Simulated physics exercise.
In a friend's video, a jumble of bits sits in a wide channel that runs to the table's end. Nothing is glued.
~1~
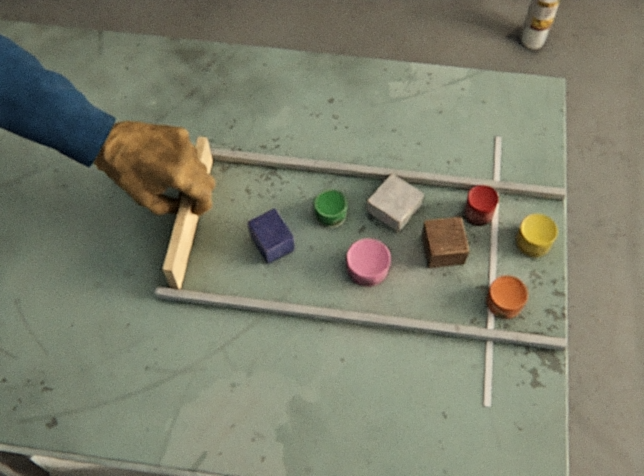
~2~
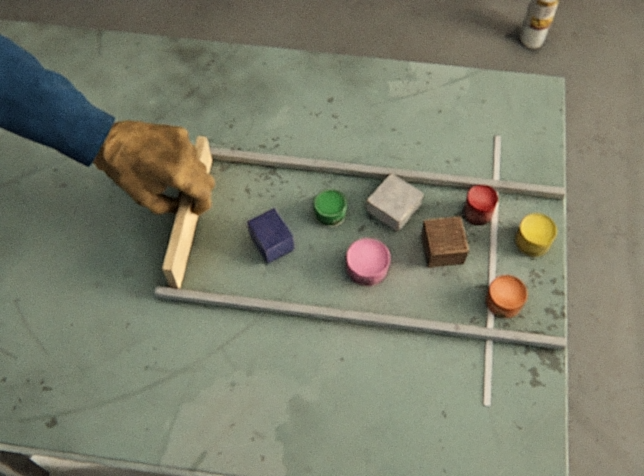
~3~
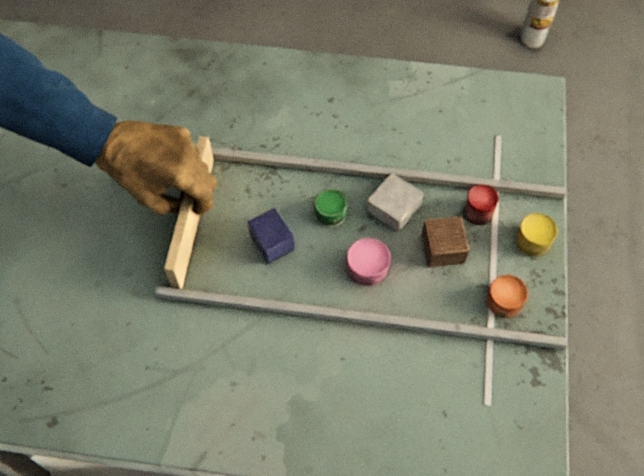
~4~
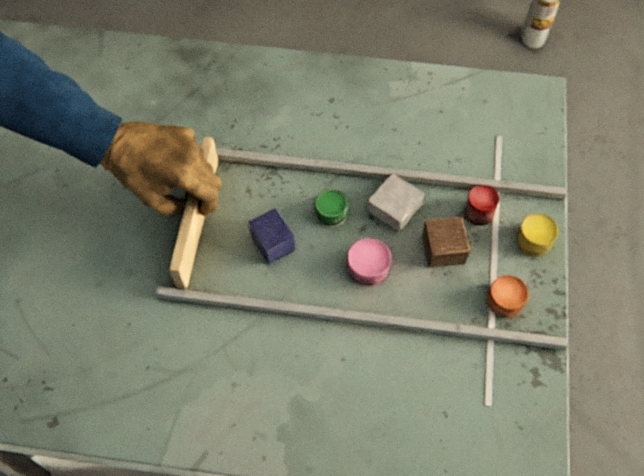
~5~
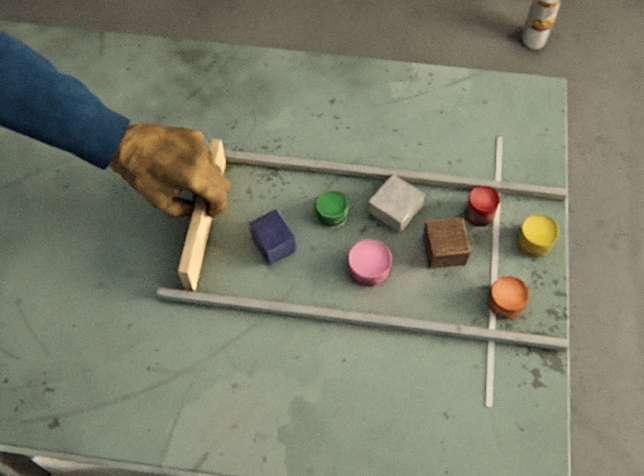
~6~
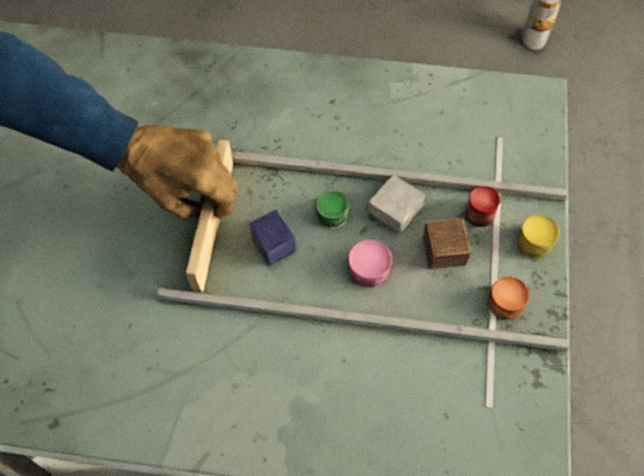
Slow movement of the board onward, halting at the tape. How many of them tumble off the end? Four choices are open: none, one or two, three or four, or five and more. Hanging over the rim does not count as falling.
Of those, one or two.
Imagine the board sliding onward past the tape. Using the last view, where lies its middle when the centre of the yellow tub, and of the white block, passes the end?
For the yellow tub at (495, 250), for the white block at (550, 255).
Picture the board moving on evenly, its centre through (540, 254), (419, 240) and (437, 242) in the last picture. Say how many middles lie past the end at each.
Result per place: 5; 0; 0.
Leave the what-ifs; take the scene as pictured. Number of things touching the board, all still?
I count 3 of them.
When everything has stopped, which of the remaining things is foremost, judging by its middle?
The yellow tub winds up nearest.
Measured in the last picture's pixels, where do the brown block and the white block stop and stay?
Roughly (549, 258) for the first and roughly (519, 208) for the second.
Soon after, none off yet; yellow tub at rest near (538, 237); orange tub at rest near (508, 298); red tub at rest near (482, 207).
After that, none off yet; yellow tub at rest near (539, 236); orange tub displaced about its own width near (546, 305); red tub displaced about its own width near (513, 210).
In the end, the number that fall off is one or two; gone, orange tub.
